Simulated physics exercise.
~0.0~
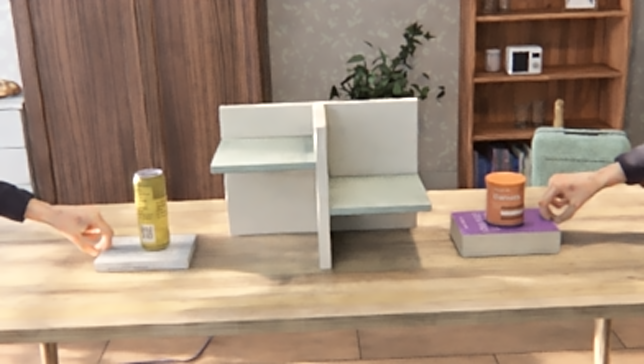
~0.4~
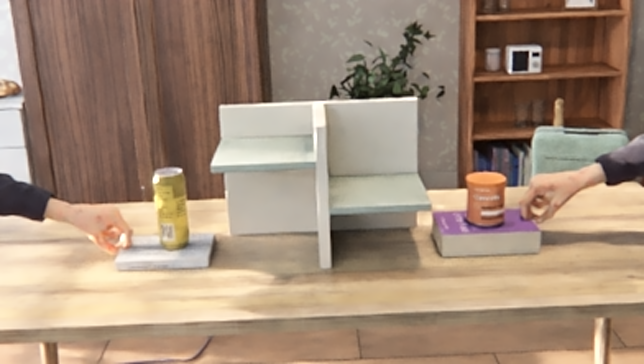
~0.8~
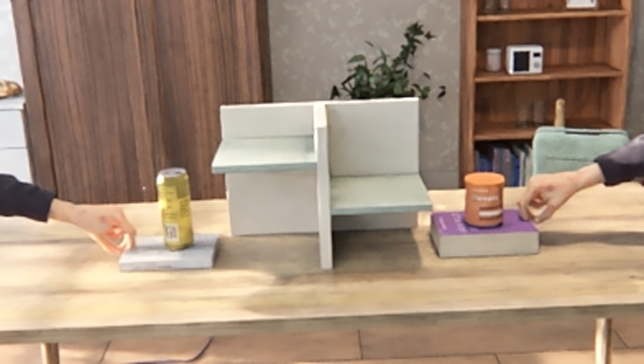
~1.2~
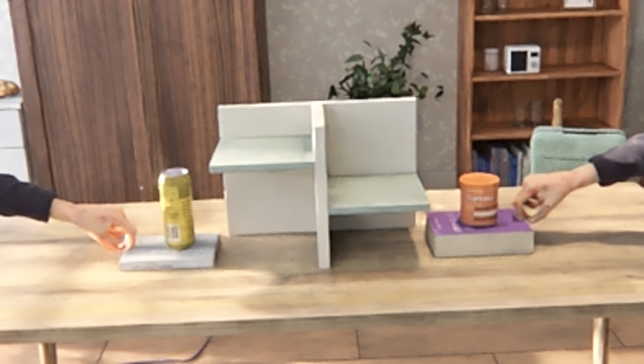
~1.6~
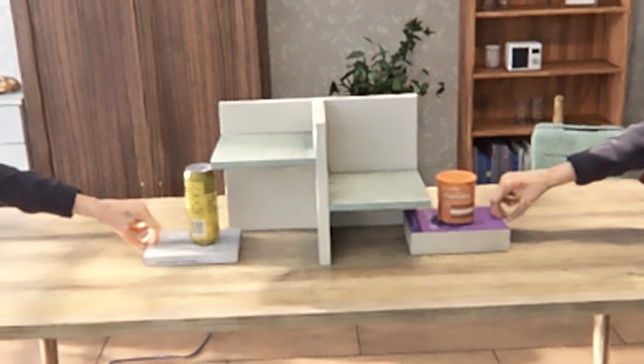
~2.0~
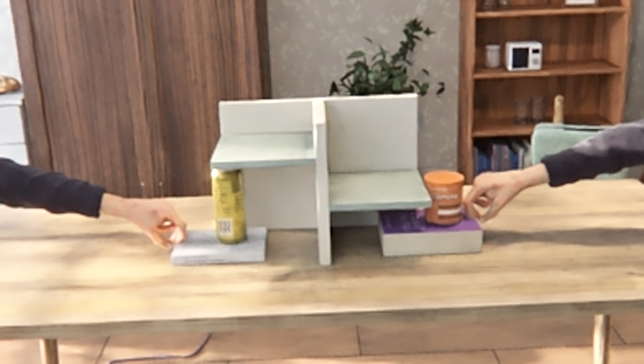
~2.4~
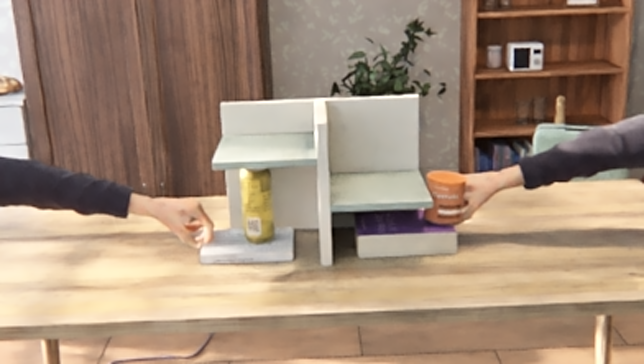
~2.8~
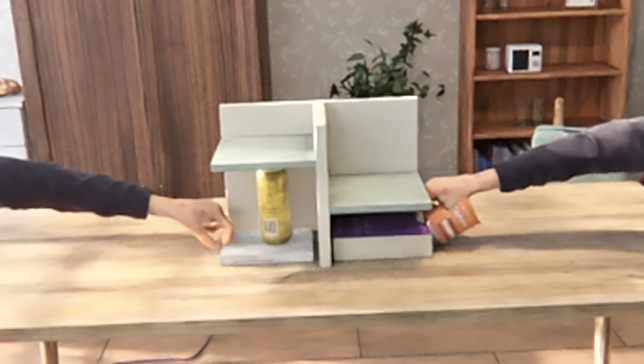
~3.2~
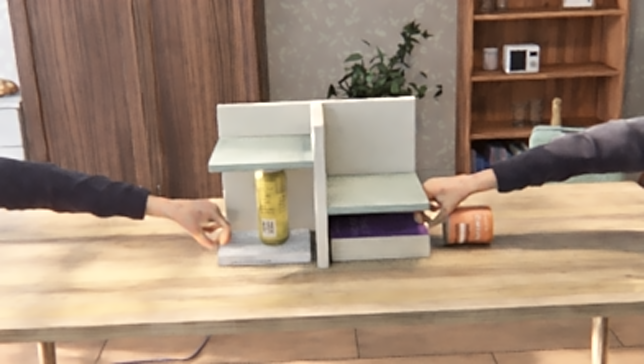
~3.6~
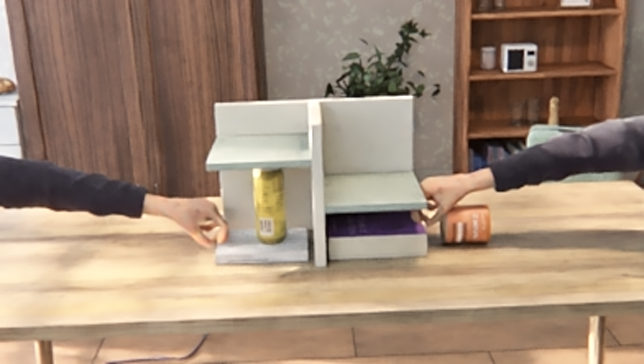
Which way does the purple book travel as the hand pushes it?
The purple book moves to the left, sliding in beneath the shelf on its side of the rack.
